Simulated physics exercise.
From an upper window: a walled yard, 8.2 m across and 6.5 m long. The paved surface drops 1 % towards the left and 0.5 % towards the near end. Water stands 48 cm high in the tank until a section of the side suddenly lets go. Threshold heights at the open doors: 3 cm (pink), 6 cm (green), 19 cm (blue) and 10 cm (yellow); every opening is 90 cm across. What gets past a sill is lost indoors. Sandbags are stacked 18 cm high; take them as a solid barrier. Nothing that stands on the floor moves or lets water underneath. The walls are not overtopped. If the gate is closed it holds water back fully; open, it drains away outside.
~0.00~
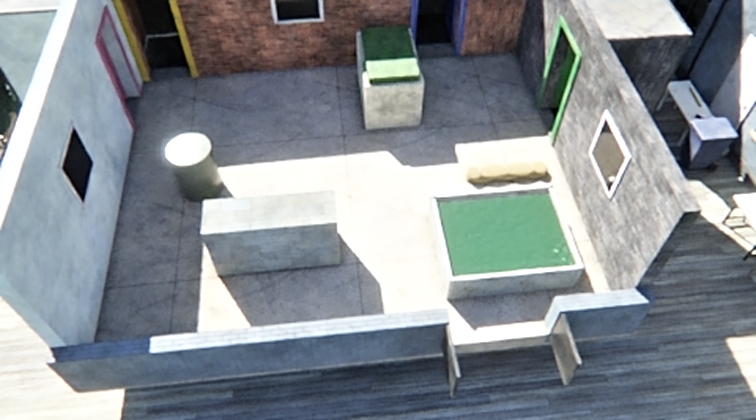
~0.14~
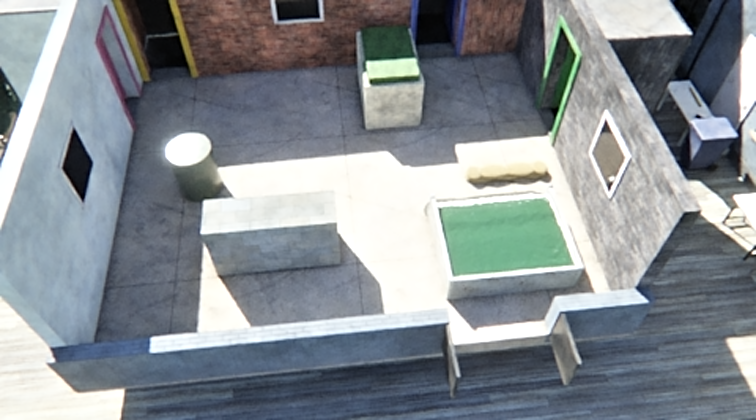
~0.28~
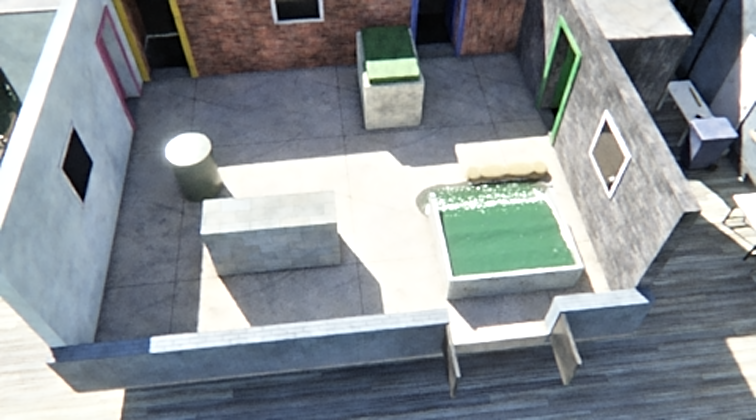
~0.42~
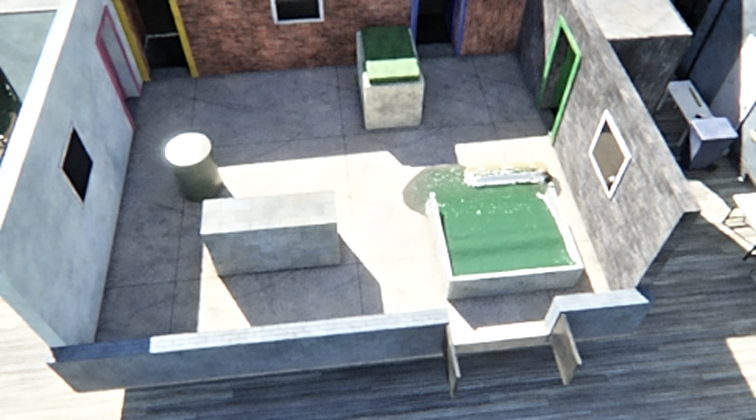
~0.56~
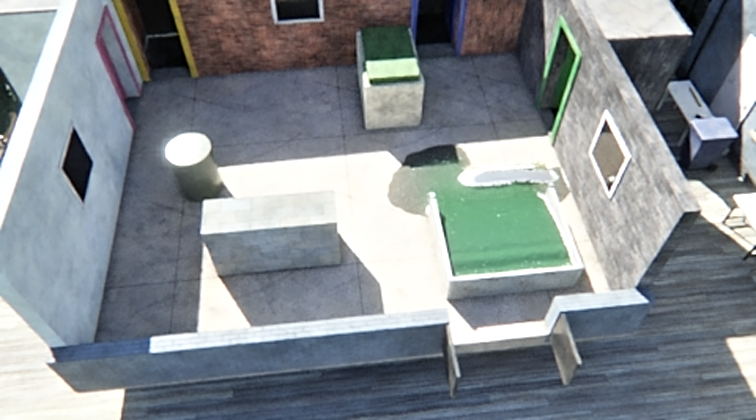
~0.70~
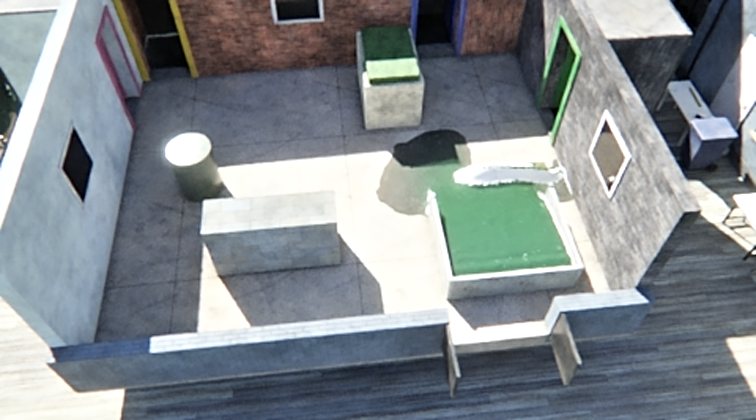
In a walled yard, green water pours over the tank's far side and spreads left.
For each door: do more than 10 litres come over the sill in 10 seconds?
Door by door: At the pink door it exceeds the limit; at the green door it stays under the limit; at the blue door it does not reach the limit; at the yellow door it does not reach the limit.
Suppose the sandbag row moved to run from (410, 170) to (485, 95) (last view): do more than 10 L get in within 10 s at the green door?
Against that limit: Green above.
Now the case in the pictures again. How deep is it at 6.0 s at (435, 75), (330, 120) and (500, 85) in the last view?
In that order: 7, 1 and 4 cm.
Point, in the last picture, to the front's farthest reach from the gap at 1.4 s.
At about (414, 77).
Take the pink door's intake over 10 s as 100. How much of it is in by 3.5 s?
Some 0 per cent by then.
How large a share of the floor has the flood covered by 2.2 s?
Some 35 per cent of it.
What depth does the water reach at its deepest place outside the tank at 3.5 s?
Up to some 18 cm.
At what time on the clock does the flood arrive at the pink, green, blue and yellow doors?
Pink 4.0 s, green 1.4 s, blue 1.8 s, yellow 4.0 s.
After 1.4 s water covers 20 % of the floor and is deepest (32 cm) near (488, 189); pink door not reached, green door 2 cm at the sill, 0 L in, blue door not reached, yellow door not reached.
After 2.2 s water covers 35 % of the floor and is deepest (24 cm) near (568, 189); pink door not reached, green door 6 cm at the sill, 0 L in, blue door 11 cm at the sill, 0 L in, yellow door not reached.
After 3.5 s water covers 55 % of the floor and is deepest (18 cm) near (506, 54); pink door not reached, green door 2 cm at the sill, 0 L in, blue door 11 cm at the sill, 0 L in, yellow door not reached.
After 6.0 s water covers 65 % of the floor and is deepest (10 cm) near (491, 197); pink door 8 cm at the sill, 19 L in, green door 4 cm at the sill, 0 L in, blue door 7 cm at the sill, 0 L in, yellow door 5 cm at the sill, 0 L in.
After 10.0 s water covers 75 % of the floor and is deepest (8 cm) near (90, 368); pink door 5 cm at the sill, 55 L in, green door 5 cm at the sill, 0 L in, blue door 2 cm at the sill, 0 L in, yellow door 4 cm at the sill, 0 L in.
